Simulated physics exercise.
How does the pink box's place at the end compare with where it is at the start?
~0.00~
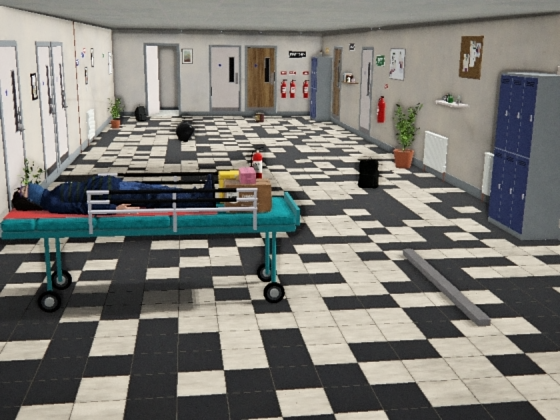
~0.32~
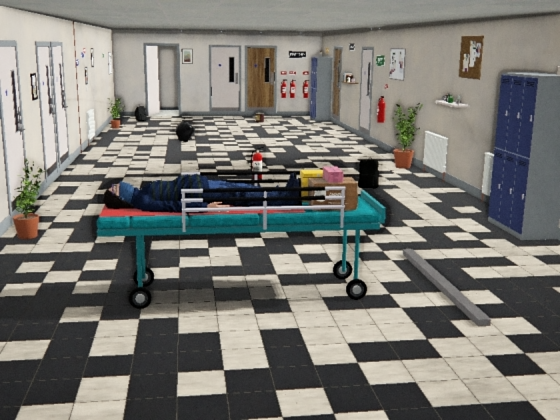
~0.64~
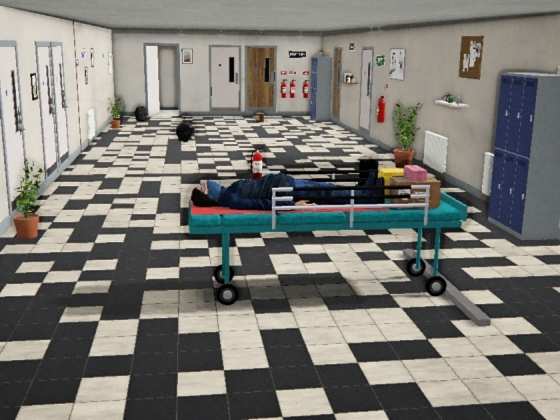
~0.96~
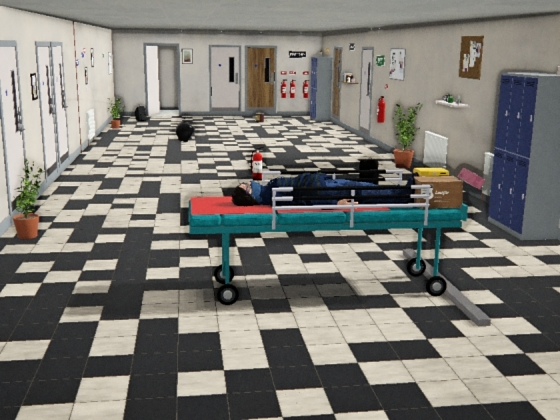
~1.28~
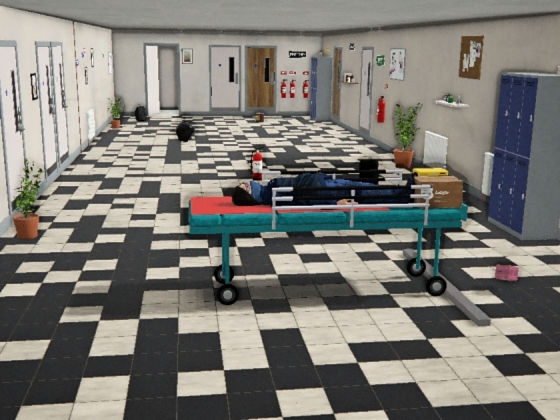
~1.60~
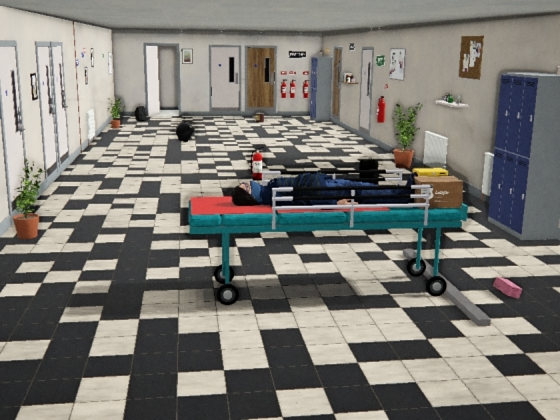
At the start the pink box rides on the trolley near the person's feet, and at the end it lies on the checkered floor to the right of the trolley.
